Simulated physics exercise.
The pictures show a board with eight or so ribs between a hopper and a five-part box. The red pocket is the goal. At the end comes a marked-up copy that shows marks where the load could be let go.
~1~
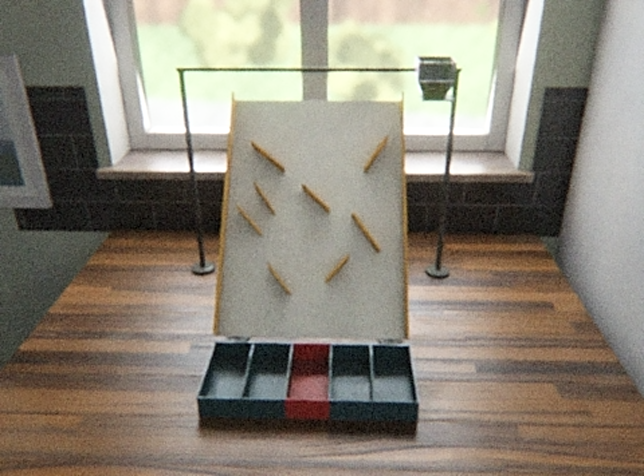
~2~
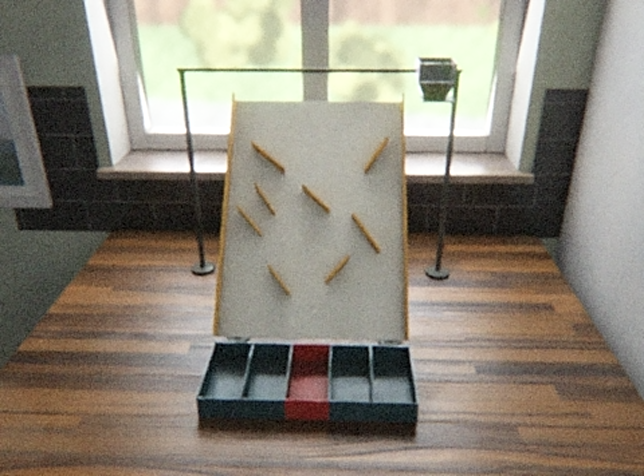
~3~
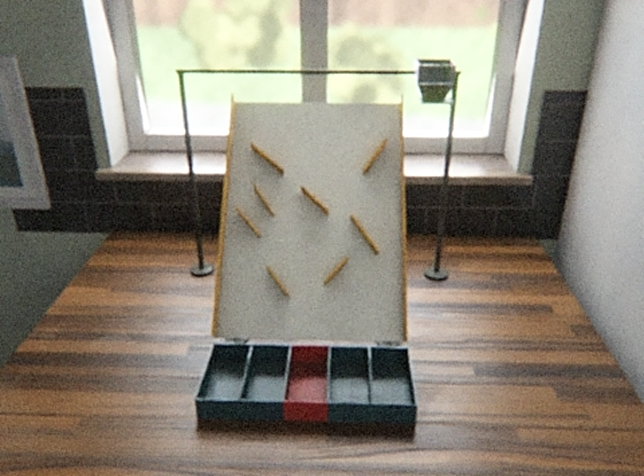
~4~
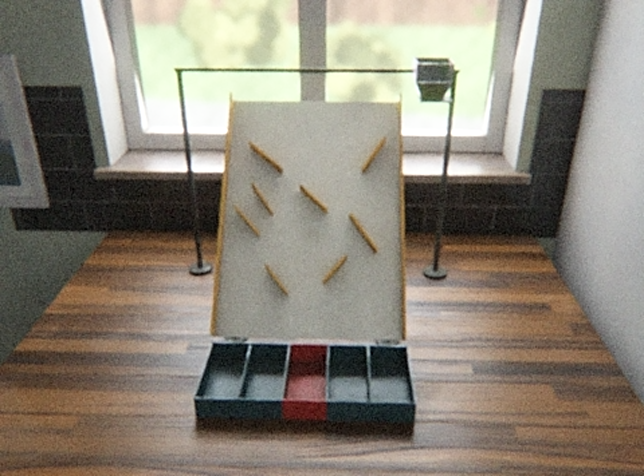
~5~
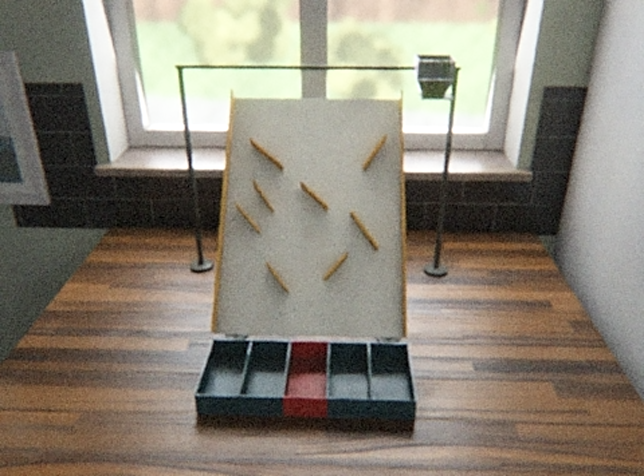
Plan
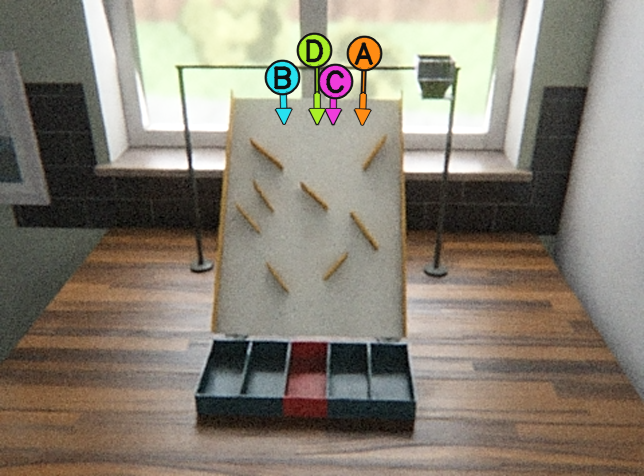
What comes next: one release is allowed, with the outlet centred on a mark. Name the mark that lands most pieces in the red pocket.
B.
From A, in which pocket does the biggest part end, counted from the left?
It is the second one.
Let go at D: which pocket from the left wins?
It is the fifth one.
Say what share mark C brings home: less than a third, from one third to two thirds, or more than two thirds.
Mark C gives less than a third.
On the marked copy, mark A meets the board at (362, 119); mark B meets the board at (284, 118); mark C meets the board at (333, 118); mark D meets the board at (317, 118).
With A, a small part in the red pocket, most in other pockets.
With B, about half in the red pocket, about half in other pockets, a stray few outside the box.
With C, about a quarter in the red pocket, most in other pockets.
With D, about a quarter in the red pocket, most in other pockets.
